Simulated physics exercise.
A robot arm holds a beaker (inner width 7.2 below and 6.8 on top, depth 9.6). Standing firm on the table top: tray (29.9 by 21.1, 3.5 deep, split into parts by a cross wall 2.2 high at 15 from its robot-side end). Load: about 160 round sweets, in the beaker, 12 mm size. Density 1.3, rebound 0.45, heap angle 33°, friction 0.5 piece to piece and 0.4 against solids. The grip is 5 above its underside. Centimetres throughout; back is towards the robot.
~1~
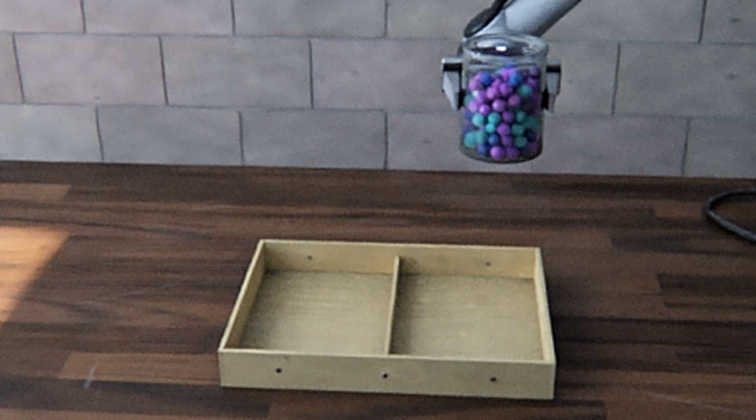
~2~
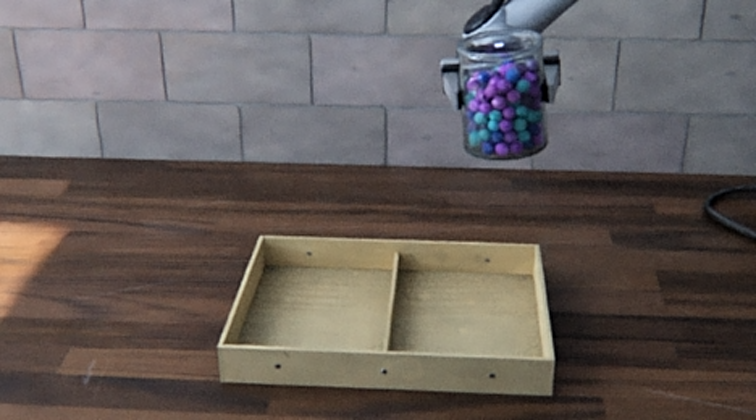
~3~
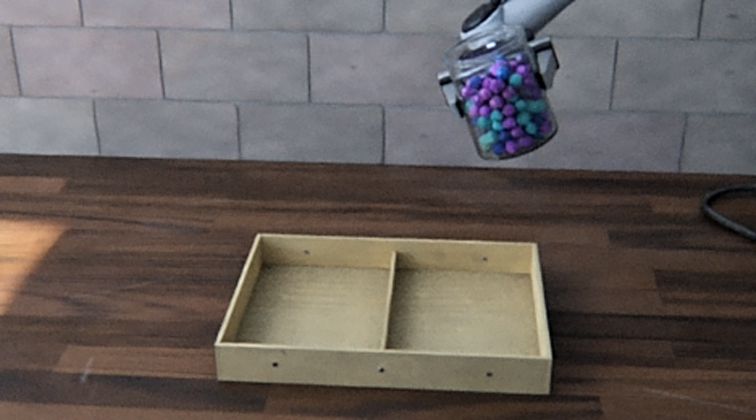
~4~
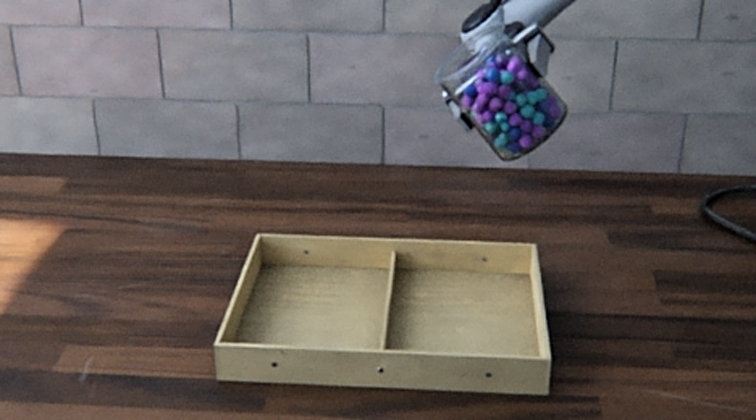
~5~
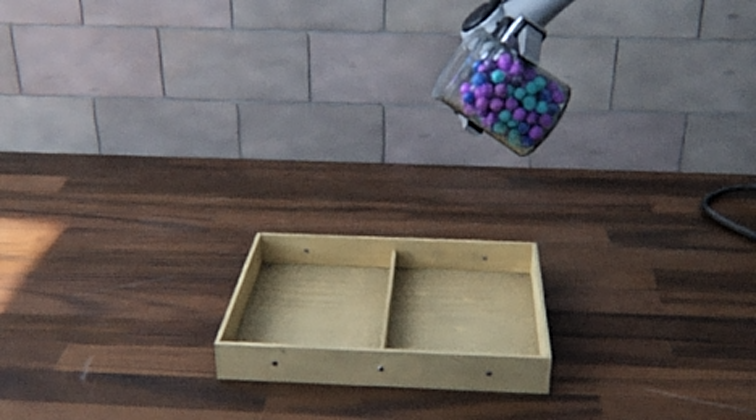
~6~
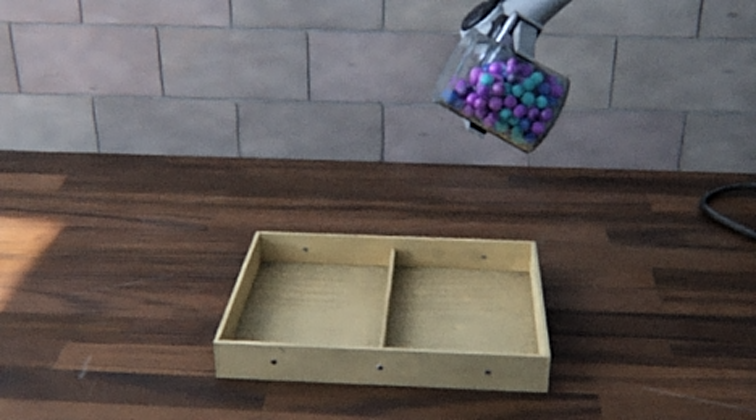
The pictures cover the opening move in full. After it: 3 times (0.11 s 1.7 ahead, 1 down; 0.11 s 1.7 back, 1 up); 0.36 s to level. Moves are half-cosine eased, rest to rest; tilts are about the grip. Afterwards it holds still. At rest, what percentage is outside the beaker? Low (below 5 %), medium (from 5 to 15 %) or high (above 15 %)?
Answer: Low; below 5 % of the round sweets finish outside the beaker.
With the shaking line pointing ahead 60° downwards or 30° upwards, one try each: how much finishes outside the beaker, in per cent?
About 0 and 5 per cent.
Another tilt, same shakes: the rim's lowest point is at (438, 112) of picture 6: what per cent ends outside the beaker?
About 10 per cent.
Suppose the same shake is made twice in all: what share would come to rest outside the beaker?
Then about 0 per cent.
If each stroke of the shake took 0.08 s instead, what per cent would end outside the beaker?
It would be near 5 per cent.
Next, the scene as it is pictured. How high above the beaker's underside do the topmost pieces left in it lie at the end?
Some 9.0 cm.
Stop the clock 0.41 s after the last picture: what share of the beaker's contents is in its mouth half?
About 35 per cent.
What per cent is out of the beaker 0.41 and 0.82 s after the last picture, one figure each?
In turn: 0, 0.
Then, 0.41 s later, tilted 62° forward, highest piece 27 above the table; 157 in the beaker.
Then, 0.82 s later, tilted 37° forward, highest piece 27 above the table; 157 in the beaker.
Then, 1.22 s later, level, highest piece 29 above the table; 157 in the beaker.
Then, 2.27 s later, level, highest piece 29 above the table; 157 in the beaker.
At rest, 157 in the beaker. That is 0 % outside the beaker.
